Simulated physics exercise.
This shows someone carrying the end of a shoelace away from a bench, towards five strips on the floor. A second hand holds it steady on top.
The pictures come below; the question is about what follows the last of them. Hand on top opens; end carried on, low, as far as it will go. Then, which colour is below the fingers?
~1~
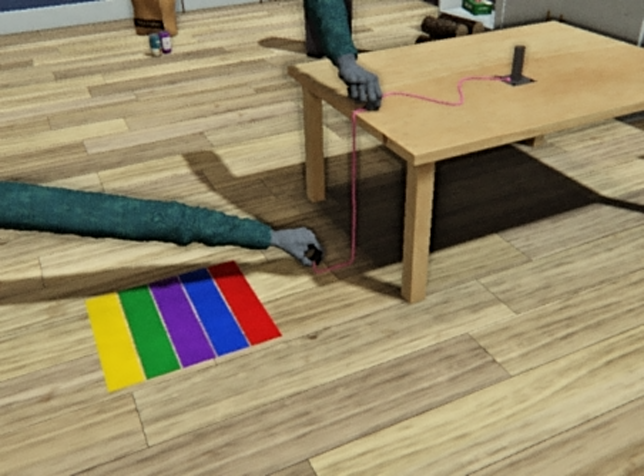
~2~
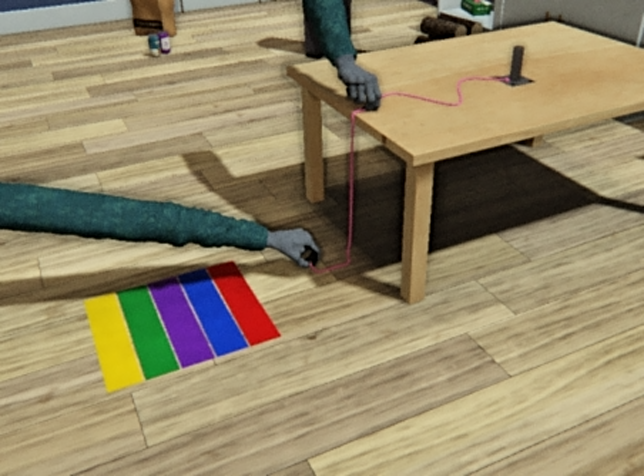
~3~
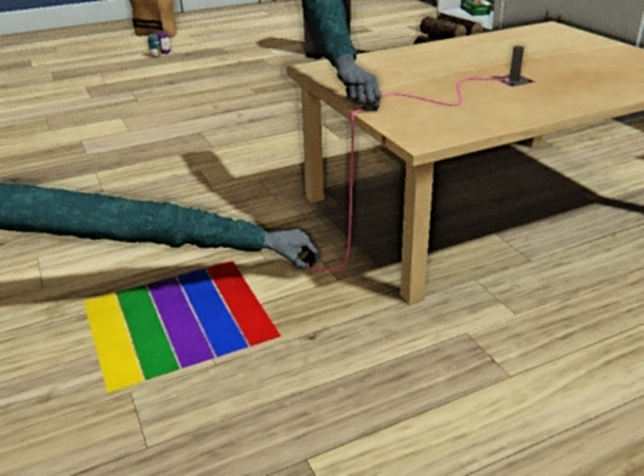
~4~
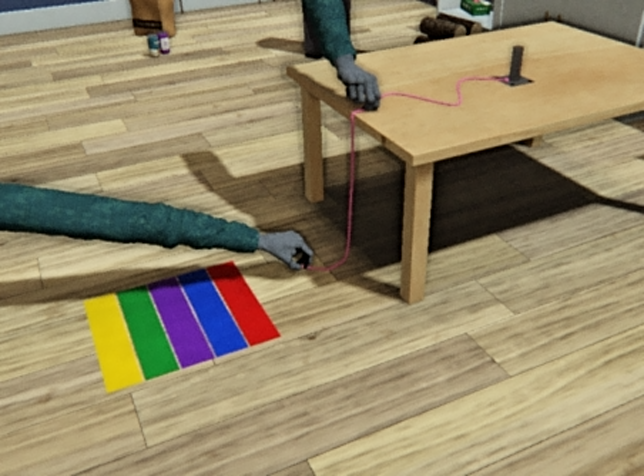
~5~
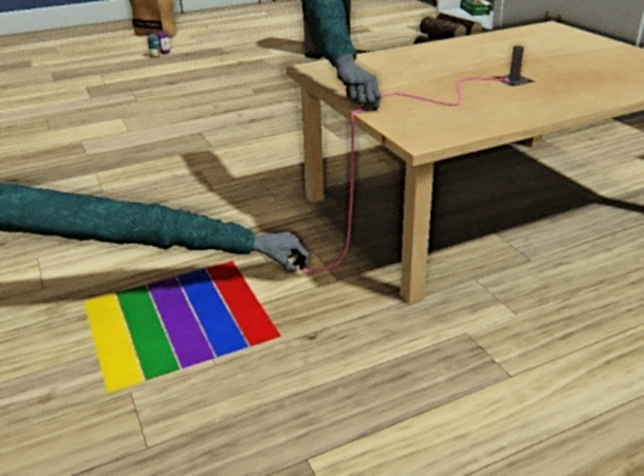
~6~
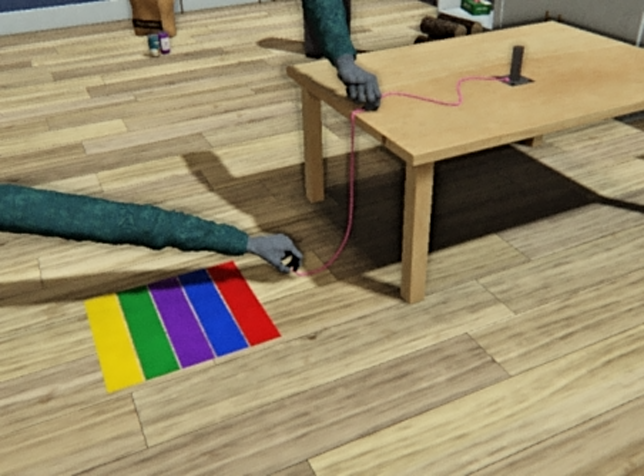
The yellow one is below them.
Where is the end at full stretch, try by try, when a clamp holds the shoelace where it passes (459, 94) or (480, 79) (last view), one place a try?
Try one ends near (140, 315), try two near (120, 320).
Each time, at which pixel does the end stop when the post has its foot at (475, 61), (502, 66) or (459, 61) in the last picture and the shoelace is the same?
Try by try, around (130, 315), (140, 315) and (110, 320).
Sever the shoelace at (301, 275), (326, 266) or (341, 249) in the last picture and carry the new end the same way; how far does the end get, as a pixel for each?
First (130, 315), then (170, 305), then (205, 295).
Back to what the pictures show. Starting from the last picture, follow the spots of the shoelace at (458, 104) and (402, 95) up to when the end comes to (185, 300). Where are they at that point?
They end up somewhere around (411, 103) and (358, 118).
Soon after, end near (185, 300); over purple.
Then, end near (139, 314); over green.
At full stretch, end near (111, 322); over yellow. Over yellow.
